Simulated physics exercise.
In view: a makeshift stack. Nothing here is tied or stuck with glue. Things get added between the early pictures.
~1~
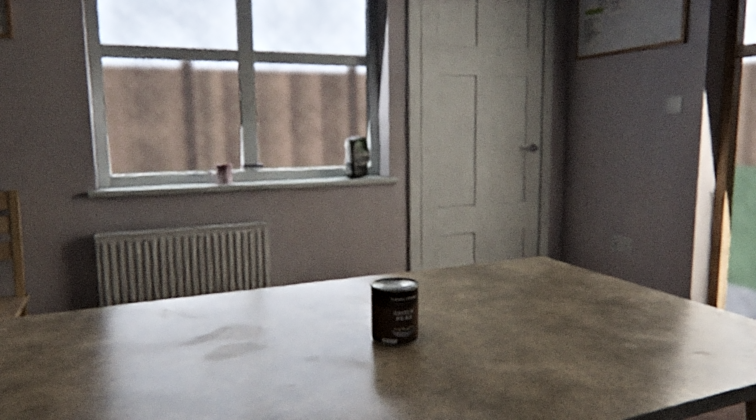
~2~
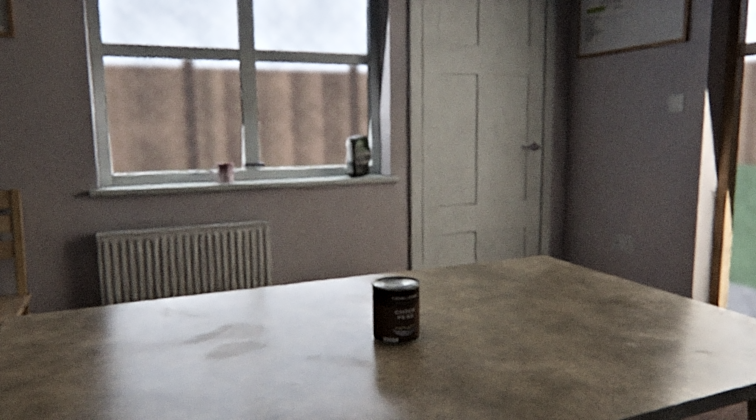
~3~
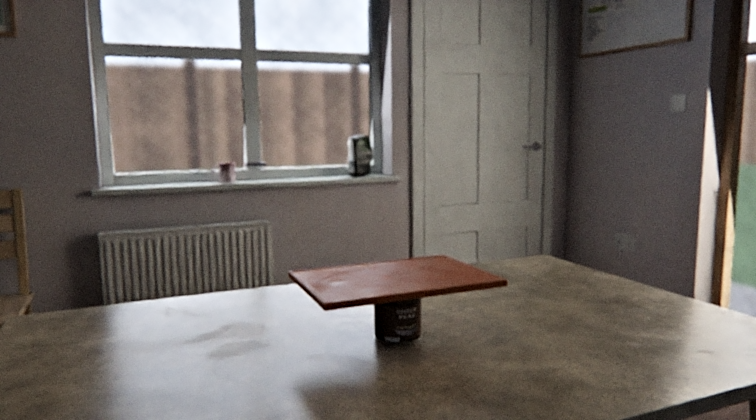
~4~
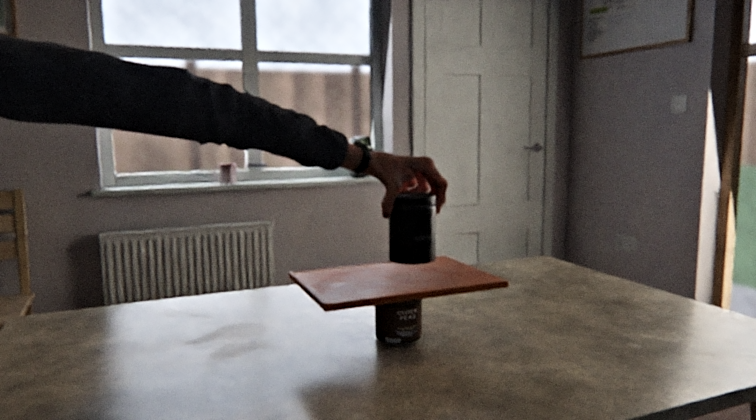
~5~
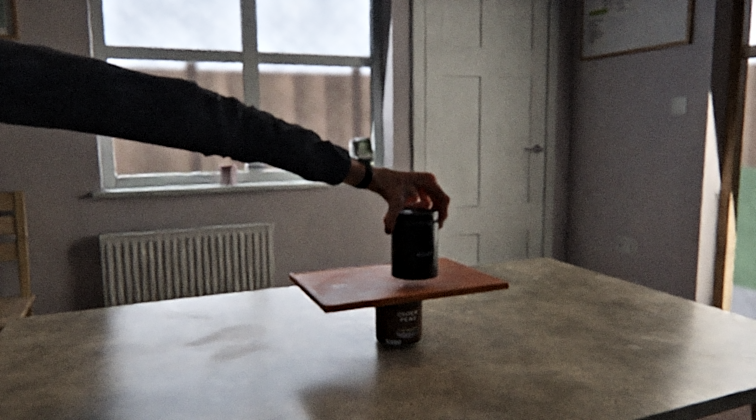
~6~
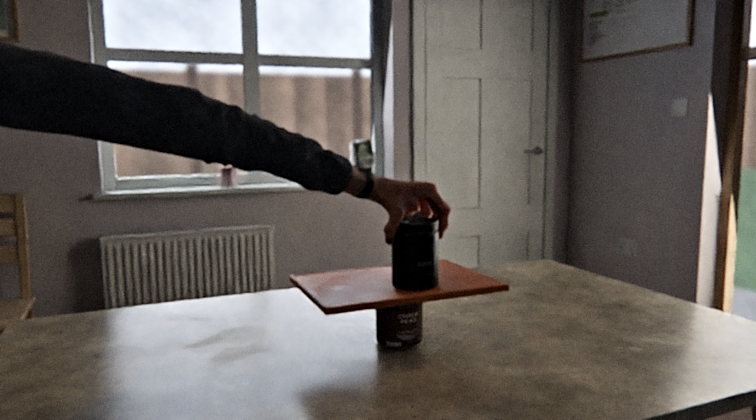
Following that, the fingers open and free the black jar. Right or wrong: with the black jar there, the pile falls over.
Wrong, the pile stays up.
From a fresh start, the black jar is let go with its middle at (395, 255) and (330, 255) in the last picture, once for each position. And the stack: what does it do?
In the first case it holds; in the second case it gives way.
Then, 0.30 s after the last picture, nothing has stirred.
Then, 0.70 s after the last picture, black jar resting near (415, 253).
At rest, all 3 in place. Seen from the same camera at the end, black jar near (415, 253). The stack holds.
